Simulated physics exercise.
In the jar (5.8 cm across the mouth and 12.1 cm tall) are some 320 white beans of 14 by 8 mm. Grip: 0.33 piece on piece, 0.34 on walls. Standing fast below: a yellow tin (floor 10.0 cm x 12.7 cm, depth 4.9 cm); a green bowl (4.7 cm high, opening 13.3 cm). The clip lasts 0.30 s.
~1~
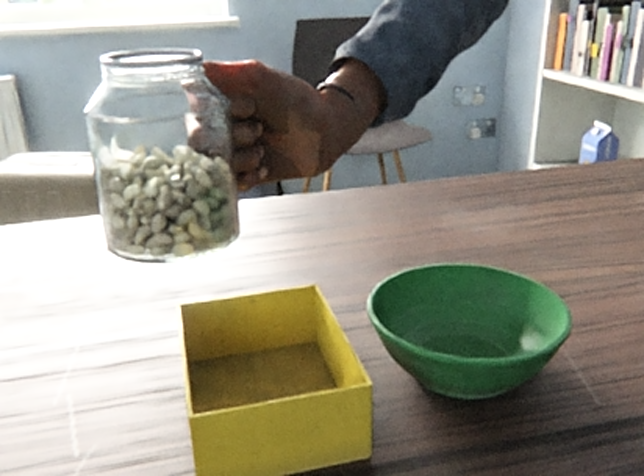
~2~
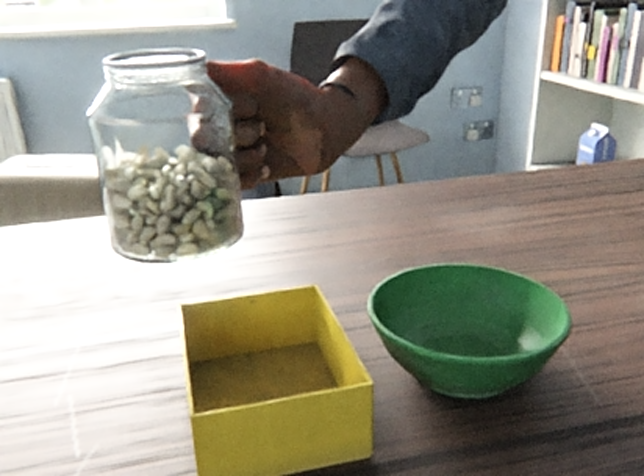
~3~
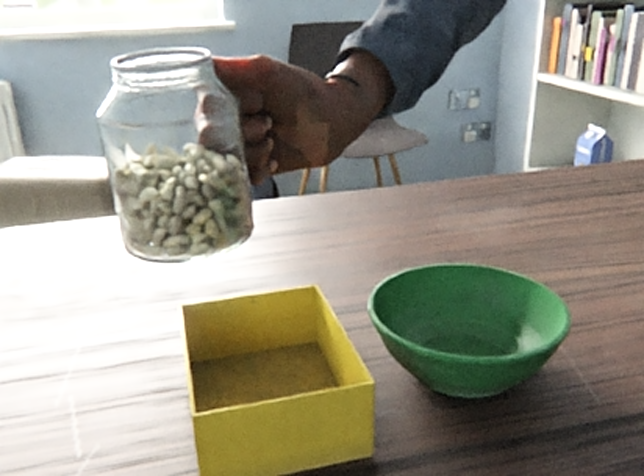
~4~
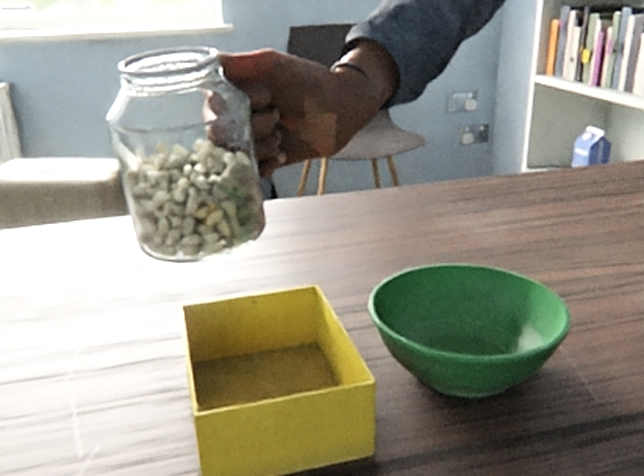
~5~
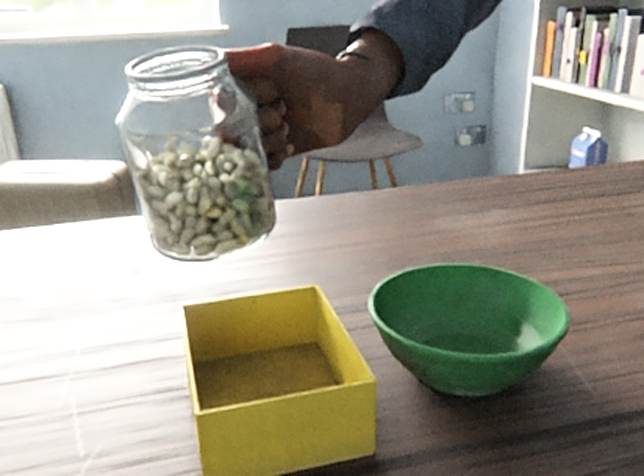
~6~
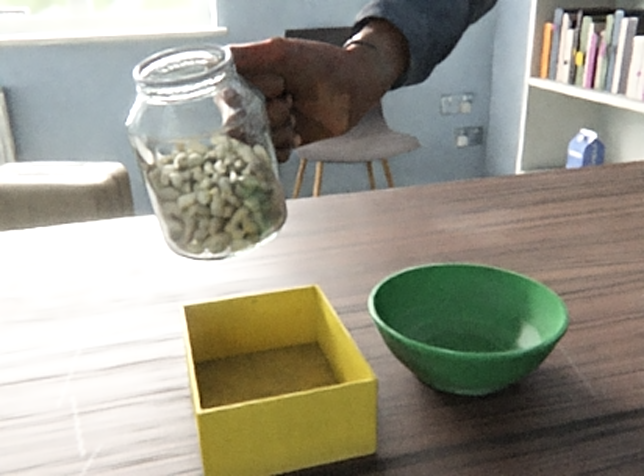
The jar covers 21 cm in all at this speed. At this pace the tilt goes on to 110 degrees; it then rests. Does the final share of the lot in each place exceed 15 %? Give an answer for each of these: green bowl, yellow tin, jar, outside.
Green bowl: Does not; yellow tin: Does not; jar: Exceeds it; outside: Does not.
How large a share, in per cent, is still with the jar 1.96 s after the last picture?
Some 100 in a hundred.
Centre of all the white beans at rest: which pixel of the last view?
It sits close to (458, 139) in the last picture.
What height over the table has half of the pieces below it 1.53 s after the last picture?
Height: Roughly 14 cm.
Then, 0.59 s after the last picture, tilt 51 degrees; jar 100 %; middle of all pieces near (311, 163).
Then, 1.08 s after the last picture, tilt 82 degrees; jar 100 %; middle of all pieces near (376, 144).
Then, 1.53 s after the last picture, tilt 109 degrees; jar 100 %; middle of all pieces near (430, 136).
Then, 1.96 s after the last picture, tilt 110 degrees; jar 100 %; middle of all pieces near (457, 141).
In the end, green bowl 0 %, yellow tin 0 %, jar 100 %, outside 0 %.
